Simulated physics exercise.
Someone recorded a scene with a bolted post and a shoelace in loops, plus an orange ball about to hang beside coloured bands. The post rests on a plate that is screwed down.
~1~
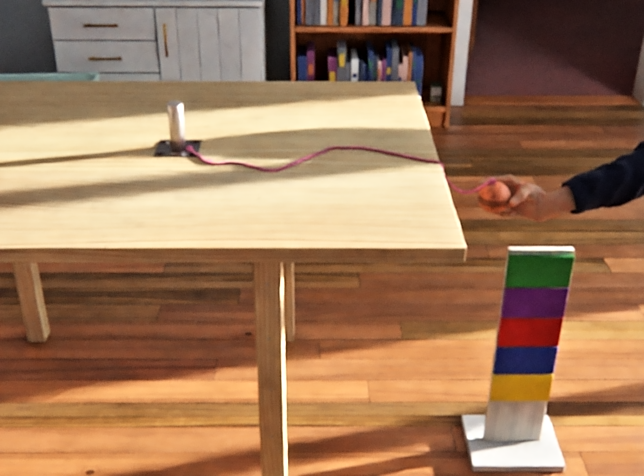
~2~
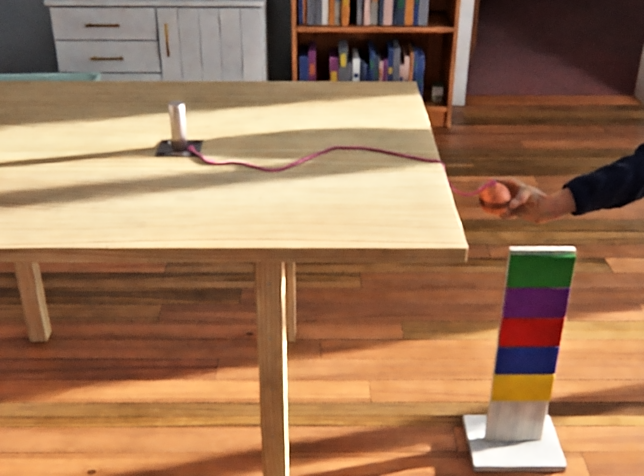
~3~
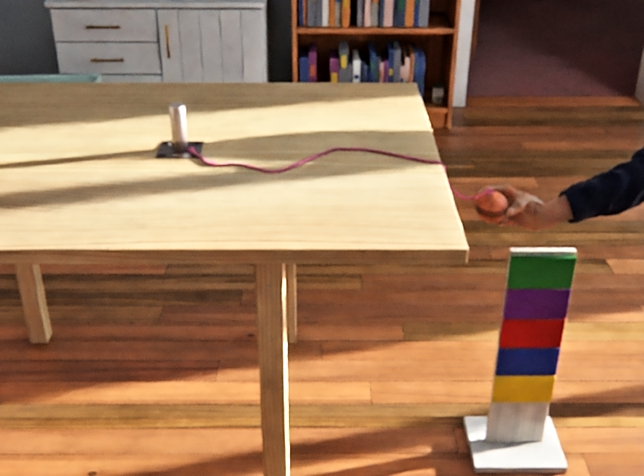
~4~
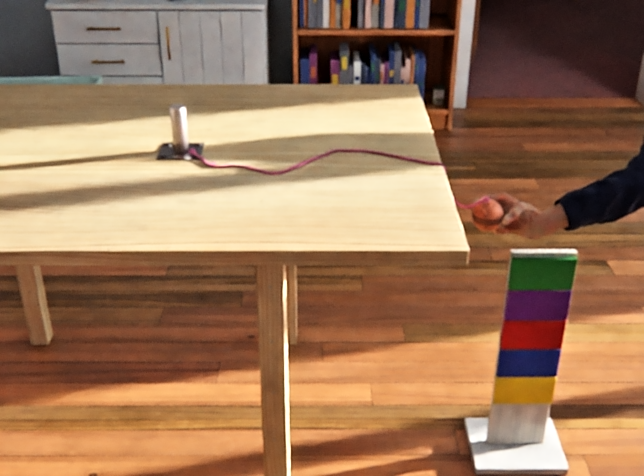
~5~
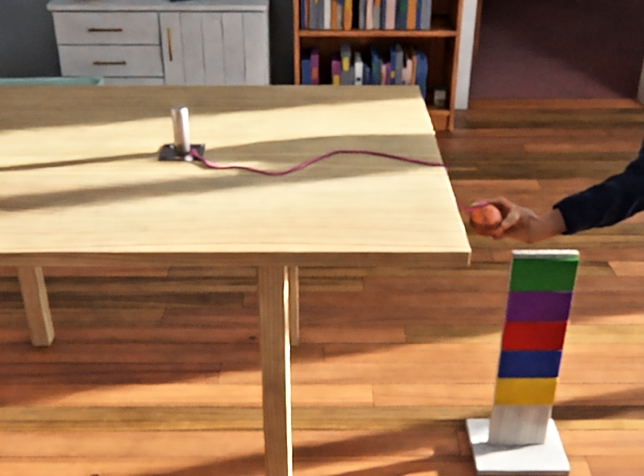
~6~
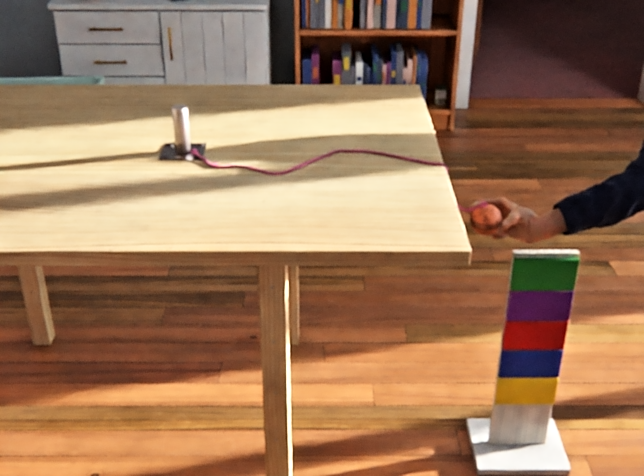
Hand holding an orange ball on a shoelace at the table's edge, lowering it slightly above a post with coloured bands.
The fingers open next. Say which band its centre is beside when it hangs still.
Its centre is beside the purple band.
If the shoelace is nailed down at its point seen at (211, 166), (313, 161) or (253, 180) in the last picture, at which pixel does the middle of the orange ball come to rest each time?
In order of the tries: About (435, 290), then (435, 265), then (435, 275).
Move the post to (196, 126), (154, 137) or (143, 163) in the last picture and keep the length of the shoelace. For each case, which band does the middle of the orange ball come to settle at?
For the first it is purple, for the second green, for the third green.
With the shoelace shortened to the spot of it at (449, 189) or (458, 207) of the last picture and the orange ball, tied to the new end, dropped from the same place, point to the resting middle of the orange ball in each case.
In turn, around (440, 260) and around (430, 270).
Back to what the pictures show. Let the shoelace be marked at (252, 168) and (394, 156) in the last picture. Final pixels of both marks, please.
The first settles around (287, 158), the second around (446, 184).
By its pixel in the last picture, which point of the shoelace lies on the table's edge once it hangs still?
The point at (383, 154).
Soon after, ball near (472, 305); level with purple.
After that, ball near (404, 294); level with purple.
And then, ball near (449, 306); level with purple.
In the end, ball near (440, 307); level with purple. Its centre hangs level with the purple band.
